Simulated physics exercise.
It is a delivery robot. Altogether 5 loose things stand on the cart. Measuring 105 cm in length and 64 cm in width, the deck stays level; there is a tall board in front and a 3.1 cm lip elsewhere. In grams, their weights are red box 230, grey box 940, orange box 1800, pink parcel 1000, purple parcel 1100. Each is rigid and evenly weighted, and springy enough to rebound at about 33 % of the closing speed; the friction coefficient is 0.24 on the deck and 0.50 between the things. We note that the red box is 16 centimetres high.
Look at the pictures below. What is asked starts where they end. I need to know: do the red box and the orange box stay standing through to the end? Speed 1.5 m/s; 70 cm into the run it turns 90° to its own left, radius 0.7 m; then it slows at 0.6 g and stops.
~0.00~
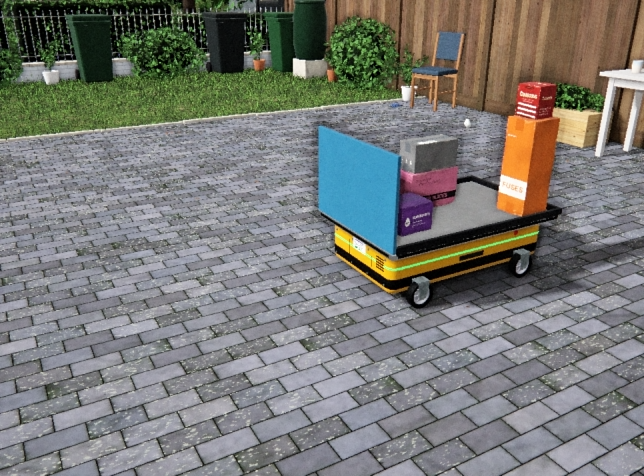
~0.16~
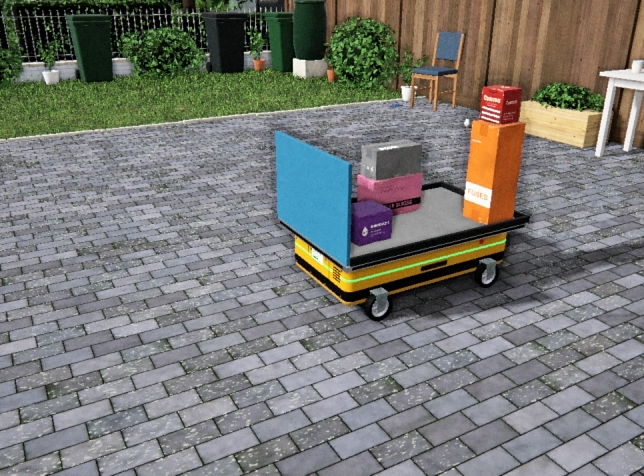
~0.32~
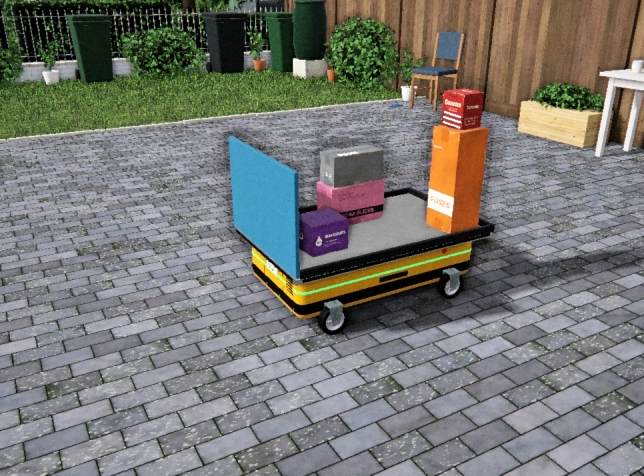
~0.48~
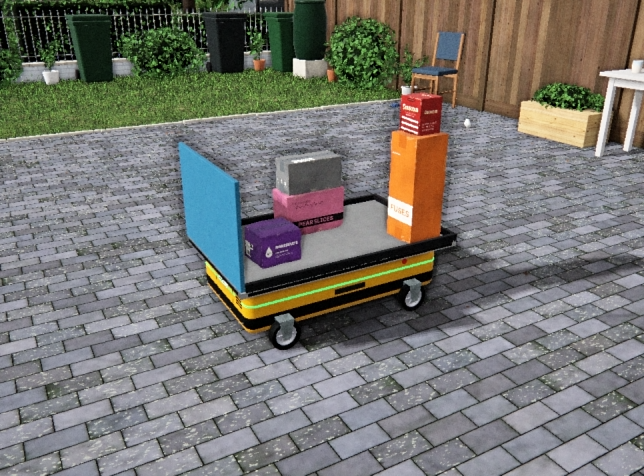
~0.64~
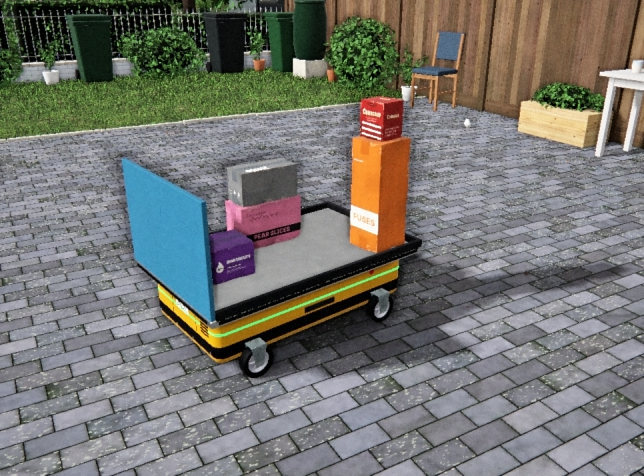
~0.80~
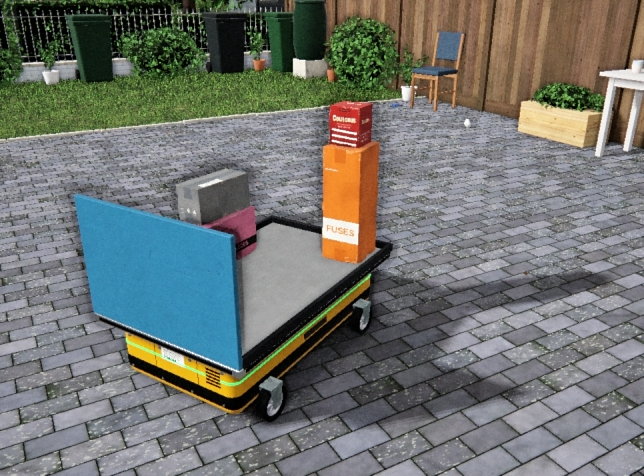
Red box: Yes, it stays standing. Orange box: Yes, it stays standing.
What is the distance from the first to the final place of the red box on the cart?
Roughly 30 cm.
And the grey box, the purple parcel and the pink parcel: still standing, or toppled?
The grey box topples; the purple parcel stays upright; the pink parcel falls over.
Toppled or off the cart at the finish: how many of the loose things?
My answer is 2.
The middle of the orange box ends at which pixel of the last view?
About (443, 337).
By 1.10 s, cart has run 165 cm, turned 66°; grey box now off the cart; pink parcel tilted 30°; purple parcel 34 cm from its spot.
By 1.40 s, cart has run 210 cm, turned 90°; pink parcel now off the cart; red box 3 cm from its spot near (345, 168); orange box 3 cm from its spot near (346, 265).
By 1.70 s, cart has run 229 cm, turned 90°, stopped; red box 14 cm from its spot near (414, 202); orange box 14 cm from its spot near (410, 312); purple parcel 21 cm from its spot.
When it is over (2.4 s), off the cart and tipped over, grey box and pink parcel; not toppled but over 10 cm from the start, red box, orange box and purple parcel. In the last view, red box near (454, 222), orange box near (443, 337).
